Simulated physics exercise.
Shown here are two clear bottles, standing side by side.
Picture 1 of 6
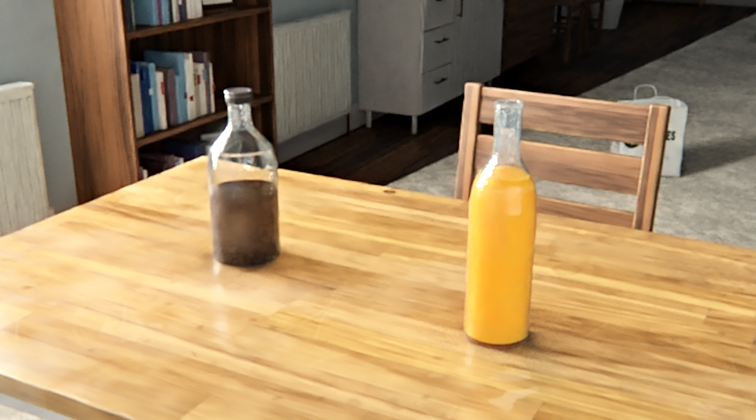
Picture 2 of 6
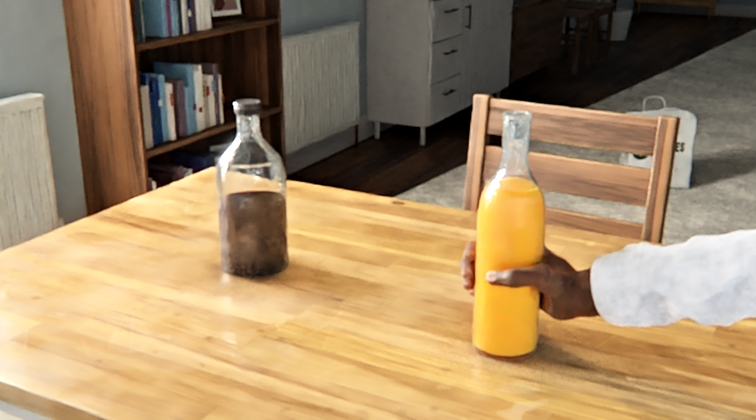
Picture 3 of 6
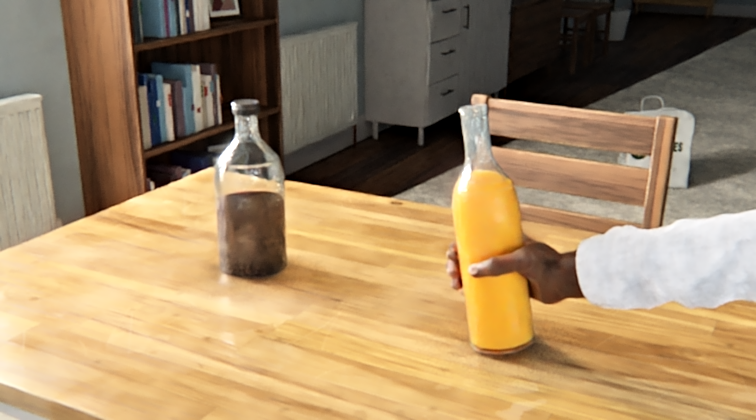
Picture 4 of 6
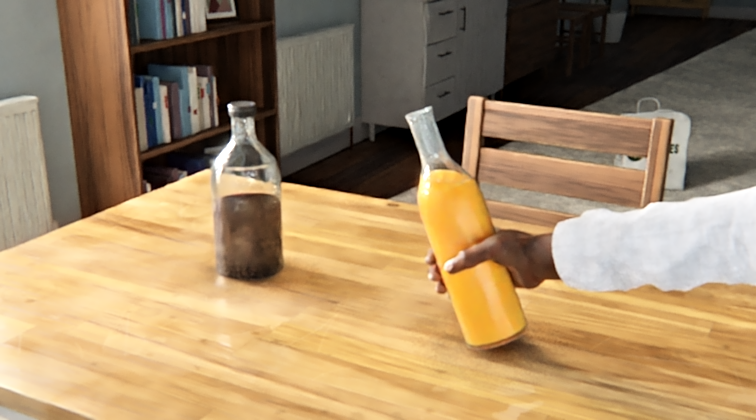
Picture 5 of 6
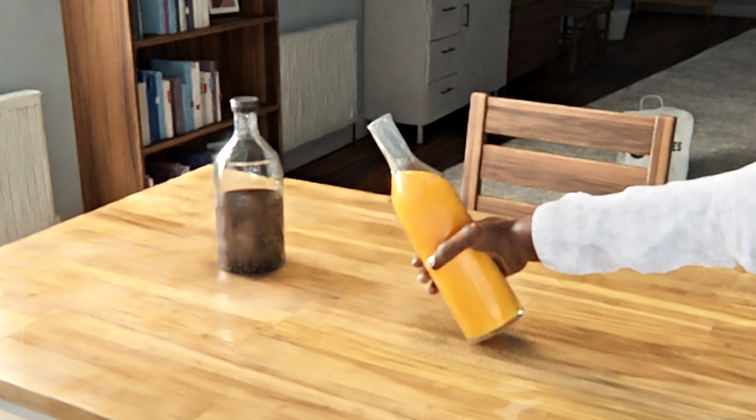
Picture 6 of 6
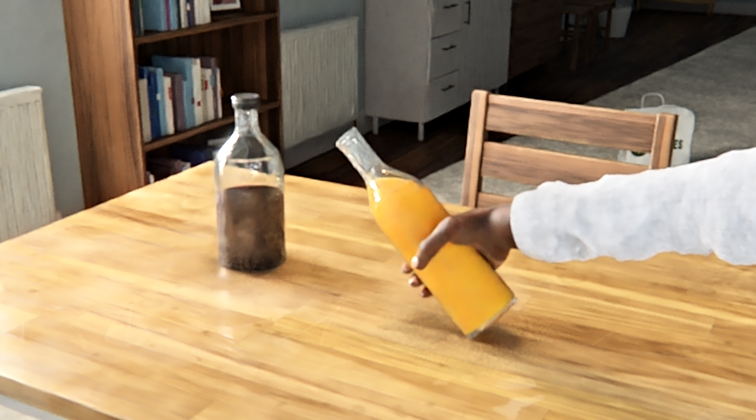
A hand grasping a bottle of orange liquid on a wooden table and tilting it leftward, beside a capped bottle of dark contents.
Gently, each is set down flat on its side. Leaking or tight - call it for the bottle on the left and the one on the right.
Left bottle: Tight; right bottle: Leaking.
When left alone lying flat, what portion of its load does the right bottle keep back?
30 in a hundred, give or take.
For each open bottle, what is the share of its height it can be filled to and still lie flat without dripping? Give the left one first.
First: 24 percent; second: 22 percent.
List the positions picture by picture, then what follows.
Both stand upright; right bottle (502, 221) about two thirds full, open; left bottle (243, 174) about a third full, capped, in the first picture.
A hand takes the right bottle; right bottle about two thirds full, surface at (513, 185); left bottle about a third full, surface at (252, 200), in the second picture.
The right bottle is going over; right bottle (488, 224) about two thirds full; left bottle (250, 186) about a third full, in the third picture.
The right bottle is going over; right bottle (458, 223) tipped 25°; left bottle about a third full, surface at (247, 203), in the fourth picture.
The right bottle is going over; right bottle (436, 221) tipped 35°; left bottle (249, 183) about a third full, in the fifth picture.
The right bottle is going over; right bottle (417, 224) tipped 45°, open; left bottle about a third full, surface at (250, 195), capped, in the sixth picture.
Soon after, the right bottle is nearly down; right bottle, nothing comes out.
Later, the right bottle lies flat; right bottle, it is running out of the neck.
In the end, both lie flat; right bottle, it is running out of the neck; left bottle, nothing comes out.
